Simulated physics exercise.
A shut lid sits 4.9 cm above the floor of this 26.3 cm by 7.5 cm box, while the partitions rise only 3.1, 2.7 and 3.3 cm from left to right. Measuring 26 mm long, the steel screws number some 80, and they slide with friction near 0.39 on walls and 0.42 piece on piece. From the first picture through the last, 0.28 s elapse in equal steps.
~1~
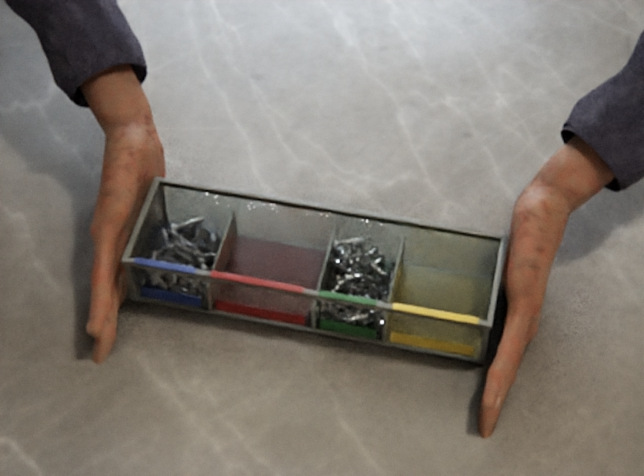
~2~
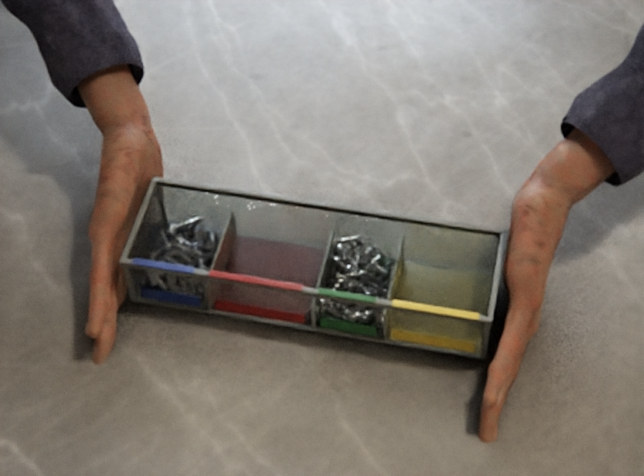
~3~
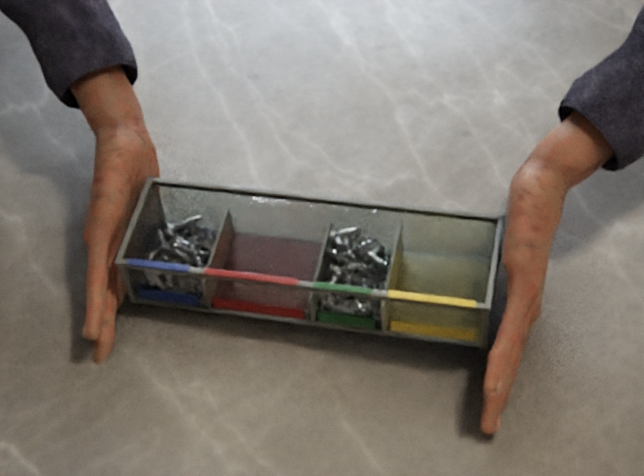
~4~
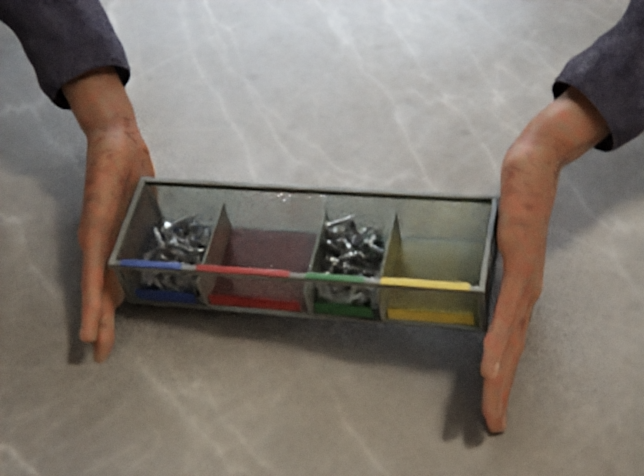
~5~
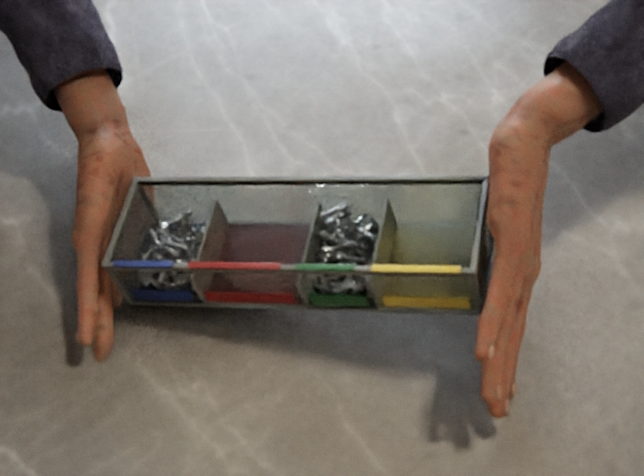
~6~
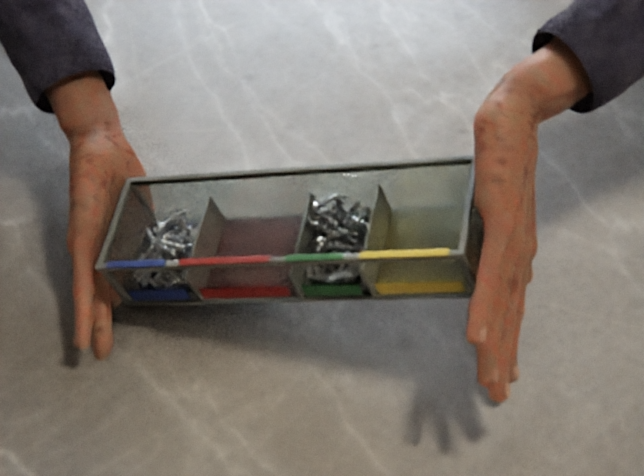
Two hands in dark sleeves hold a clear, lidded box at its left and right ends above a grey, pale-veined surface, seen from above at an angle. From left to right its four compartments are marked blue, red, green and yellow, with silvery screws heaped in the blue and green ones. The right hand steadily raises its end, tilting the box down toward the left, while the view stays still.
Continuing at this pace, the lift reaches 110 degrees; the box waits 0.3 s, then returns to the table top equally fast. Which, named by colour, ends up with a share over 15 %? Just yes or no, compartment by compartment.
Red compartment gets a no, blue compartment gets a yes, green compartment gets a no, yellow compartment gets a no.
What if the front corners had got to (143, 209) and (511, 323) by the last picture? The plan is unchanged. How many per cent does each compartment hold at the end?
Red 0 %, blue 0 %, green 80 %, yellow 20 %.
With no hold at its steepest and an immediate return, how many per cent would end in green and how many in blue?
Final amounts would be green 0% and blue 100%.
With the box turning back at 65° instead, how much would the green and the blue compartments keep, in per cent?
In per cent, green gets 45 and blue gets 50.
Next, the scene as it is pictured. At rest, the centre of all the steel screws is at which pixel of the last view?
I'd put it at about (168, 261).
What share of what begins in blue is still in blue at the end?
Roughly 100 per cent.
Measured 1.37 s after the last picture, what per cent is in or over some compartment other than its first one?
About 50 percent.
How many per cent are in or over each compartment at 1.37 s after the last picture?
Per cent by colour: Red 20; blue 75; green 0; yellow 0.
Then, 1.37 s after the last picture, tilt 110 degrees; red 20 %, blue 75 %.
Then, 2.29 s after the last picture, tilt 55 degrees; blue 100 %.
Then, 3.21 s after the last picture, tilt 0 degrees; blue 100 %.
In the end, red 0 %, blue 100 %, green 0 %, yellow 0 %.
